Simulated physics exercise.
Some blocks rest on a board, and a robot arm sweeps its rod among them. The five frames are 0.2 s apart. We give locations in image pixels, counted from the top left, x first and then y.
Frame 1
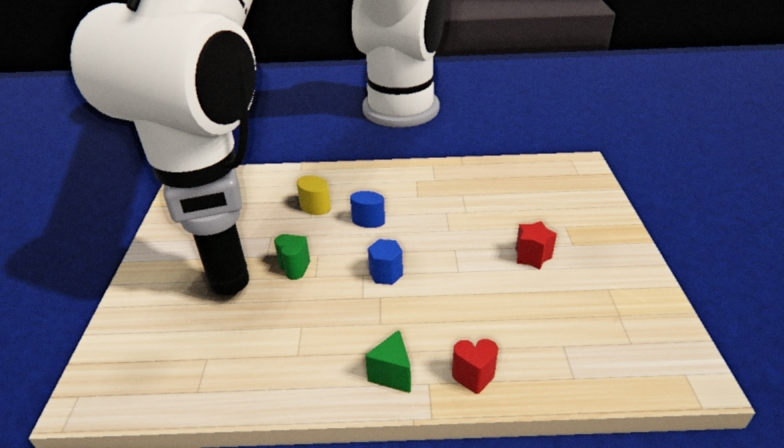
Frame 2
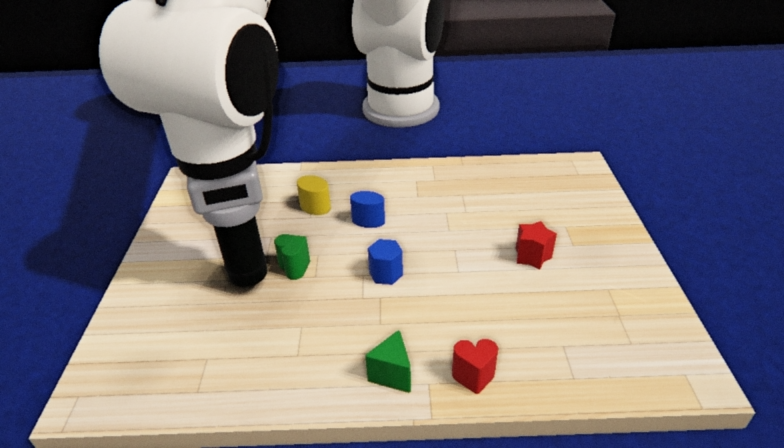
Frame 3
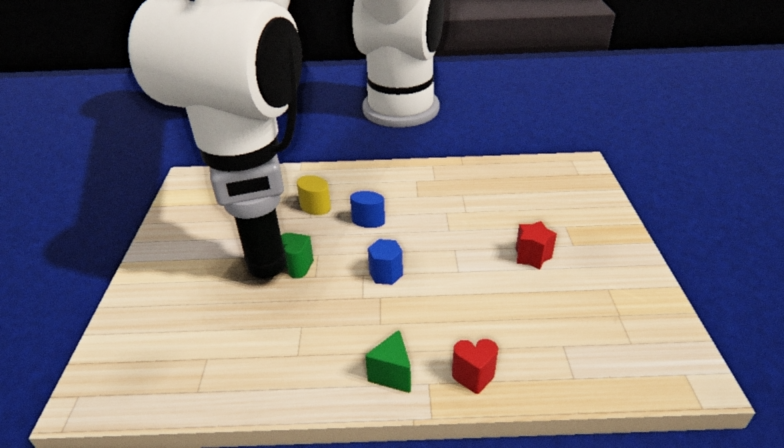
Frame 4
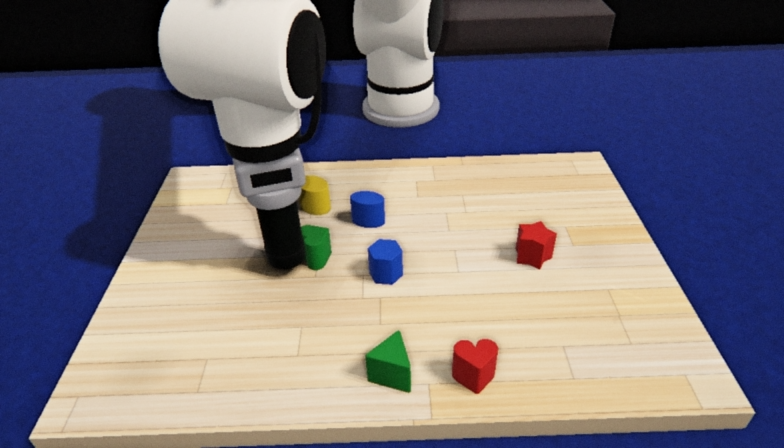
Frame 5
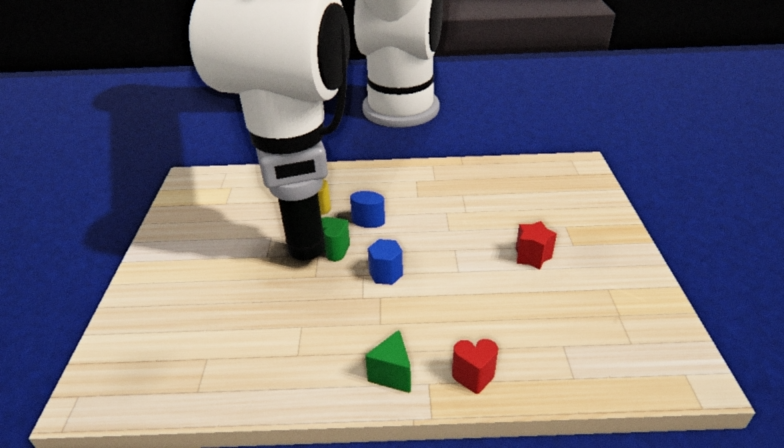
A white robot arm moved its black rod rightward across a wooden board until it met a green block, then pushed the block right and slightly away, toward the blue blocks, which stayed still.
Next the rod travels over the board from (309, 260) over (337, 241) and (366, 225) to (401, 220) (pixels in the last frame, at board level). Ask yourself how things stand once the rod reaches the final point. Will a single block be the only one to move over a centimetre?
That would be a no.
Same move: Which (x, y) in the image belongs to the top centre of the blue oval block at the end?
The middle of its upper face will lie at (403, 176).
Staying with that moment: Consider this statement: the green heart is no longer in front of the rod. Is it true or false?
False.
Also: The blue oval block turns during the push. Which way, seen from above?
Answer: Against the clock.
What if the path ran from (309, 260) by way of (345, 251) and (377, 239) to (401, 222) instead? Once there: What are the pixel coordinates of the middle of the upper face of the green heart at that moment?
Put as a pixel place, it's (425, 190).
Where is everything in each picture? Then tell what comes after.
Rod tip at (230, 283); block tops, yellow oval block at (312, 183); green heart at (290, 243); blue oval block at (367, 197), in the first frame.
Rod at (248, 275); blocks unchanged, in the second frame.
Rod at (267, 266); green heart at (293, 241), in the third frame.
Rod at (287, 258); green heart at (313, 233), in the fourth frame.
Rod at (307, 249); yellow oval block hidden; green heart at (332, 225); blue oval block at (367, 197), in the fifth frame.
The first path, step by step. One third of the way, rod at (336, 230); green heart at (362, 209); blue oval block at (369, 195).
Two thirds of the way, rod at (366, 214); green heart at (392, 195), turned 15° clockwise; blue oval block at (395, 180), turned 25° anticlockwise.
At the end, rod at (401, 209); yellow oval block in place; green heart at (427, 190), turned 15° clockwise; blue oval block at (403, 176), turned 50° anticlockwise.
